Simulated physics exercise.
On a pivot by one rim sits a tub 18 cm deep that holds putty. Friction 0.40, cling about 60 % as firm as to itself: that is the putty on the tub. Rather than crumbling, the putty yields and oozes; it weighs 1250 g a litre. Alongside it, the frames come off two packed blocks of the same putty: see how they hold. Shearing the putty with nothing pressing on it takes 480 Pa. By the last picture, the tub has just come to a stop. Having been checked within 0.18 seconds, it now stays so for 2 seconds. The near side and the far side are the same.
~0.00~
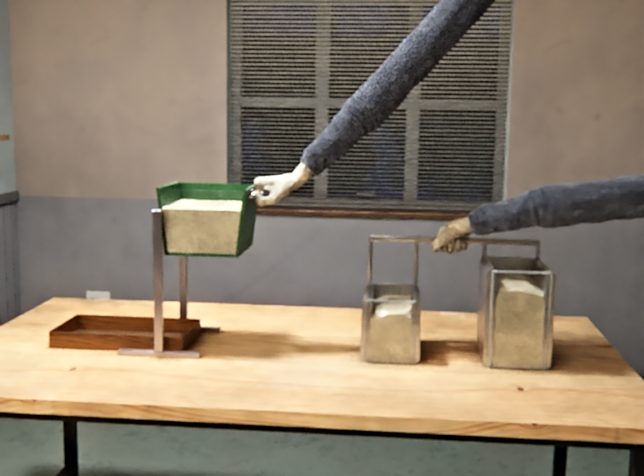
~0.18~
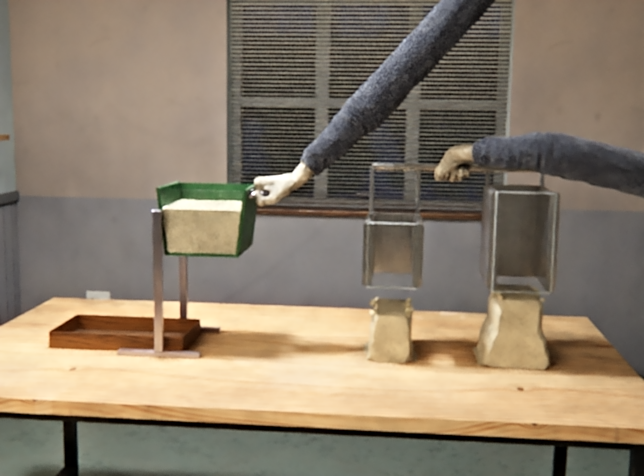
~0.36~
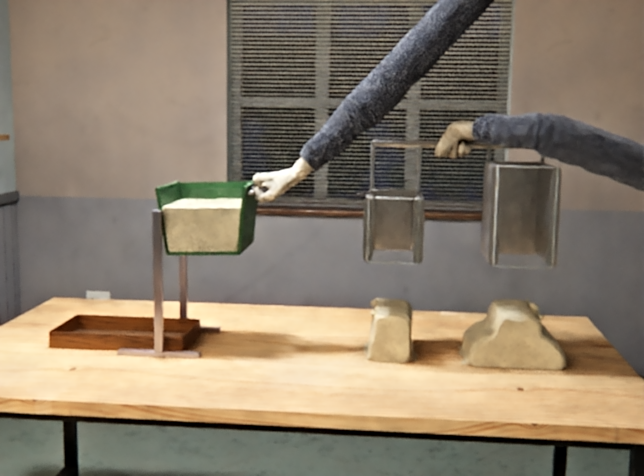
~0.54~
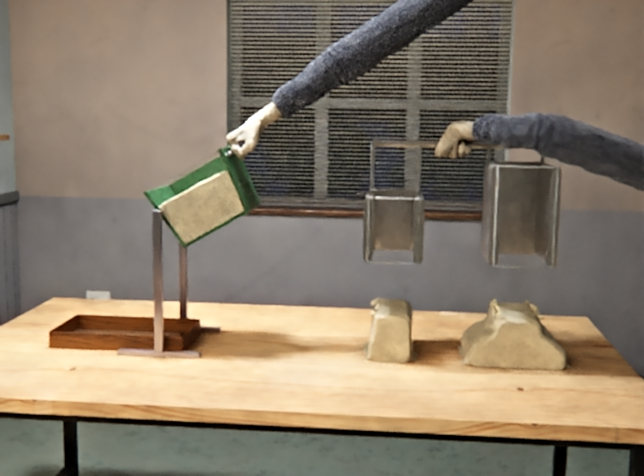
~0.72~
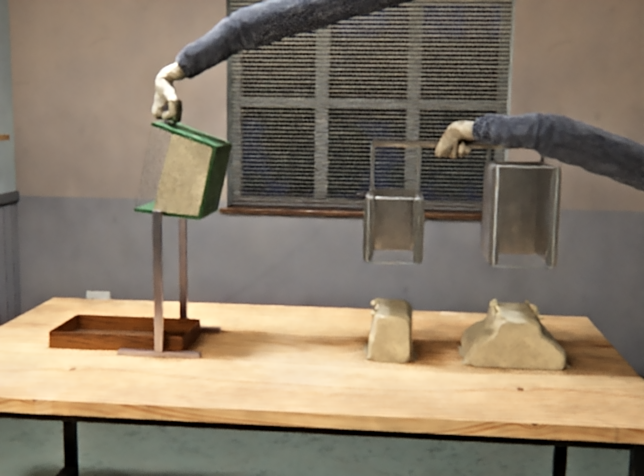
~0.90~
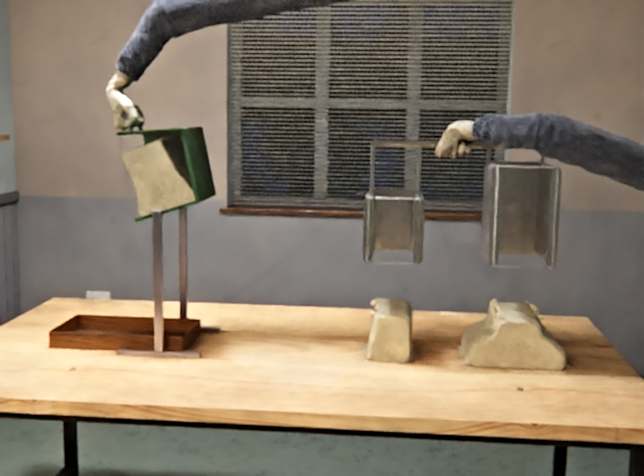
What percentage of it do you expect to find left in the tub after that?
About 0 percent is left in the tub.
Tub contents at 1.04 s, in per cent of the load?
Around 50 per cent.
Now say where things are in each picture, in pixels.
Handle-side rim at (243, 191), tilt 0 degrees; highest point of the putty at (172, 208); test blocks 15 cm, 23 cm high (left to right), in the first frame.
Handle-side rim at (243, 191), tilt 0 degrees; highest point of the putty at (172, 208); test blocks 14 cm, 20 cm high (left to right), in the second frame.
Handle-side rim at (242, 188), tilt 2 degrees; highest point of the putty at (239, 207); test blocks 14 cm, 15 cm high (left to right), in the third frame.
Handle-side rim at (218, 151), tilt 30 degrees; highest point of the putty at (223, 172); test blocks 14 cm, 15 cm high (left to right), in the fourth frame.
Handle-side rim at (152, 126), tilt 78 degrees; highest point of the putty at (174, 136); test blocks 14 cm, 15 cm high (left to right), in the fifth frame.
Handle-side rim at (118, 136), tilt 101 degrees; highest point of the putty at (160, 141); test blocks 14 cm, 15 cm high (left to right), in the sixth frame.
By 1.04 s, the tub is at 101 degrees and holds 49 %.
By 1.21 s, the tub is at 101 degrees and holds 15 %.
By 1.38 s, the tub is at 101 degrees and holds 0 %.
By 1.55 s, the tub is at 101 degrees and holds 0 %.
By 2.90 s, at the end, the tub is at 101 degrees and holds 0 %.
